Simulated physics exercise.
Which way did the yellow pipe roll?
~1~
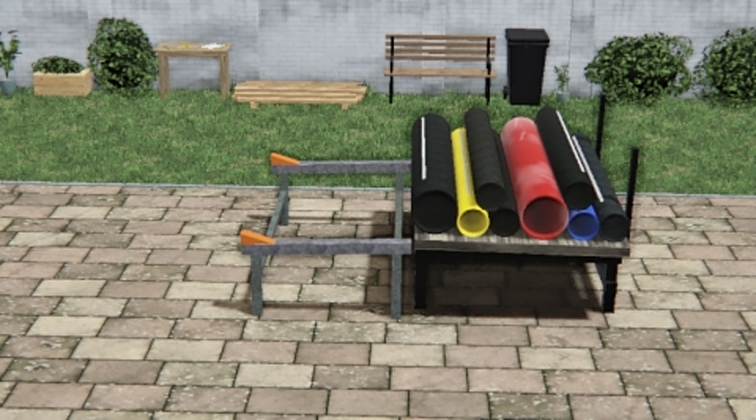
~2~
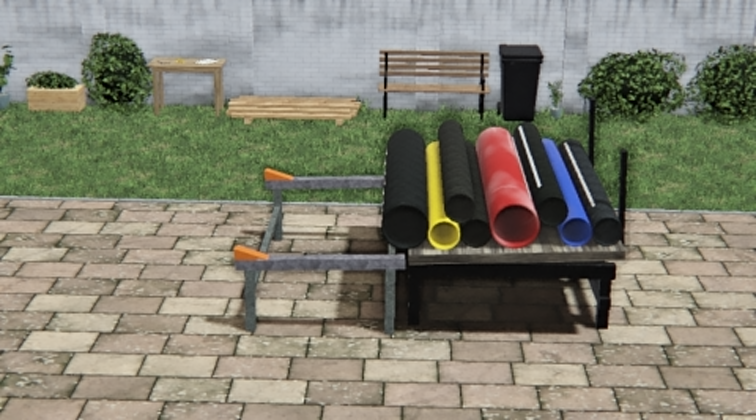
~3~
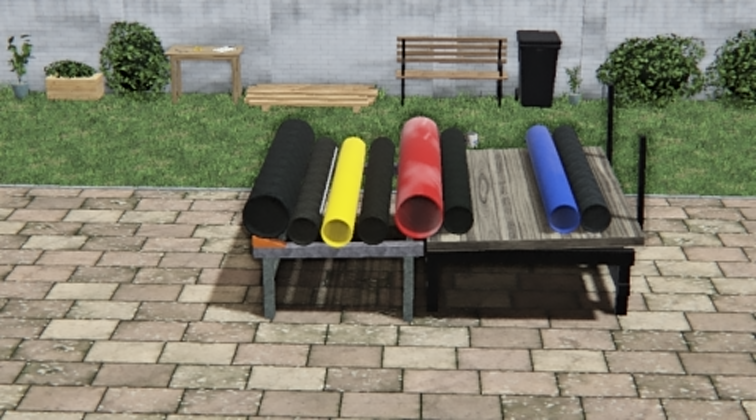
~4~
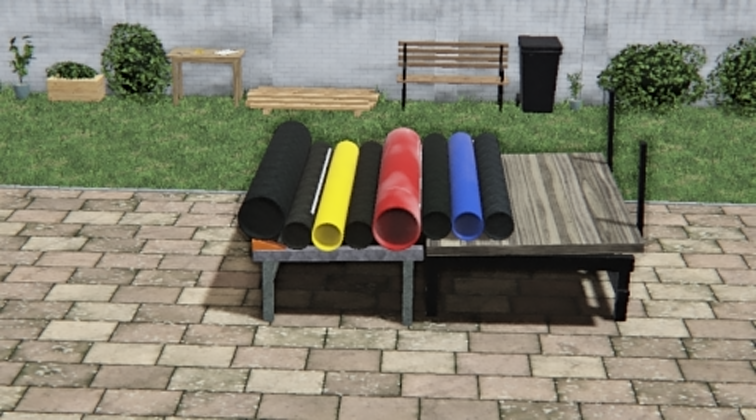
The yellow pipe rolled to the left, going from the wooden deck onto the metal rack.
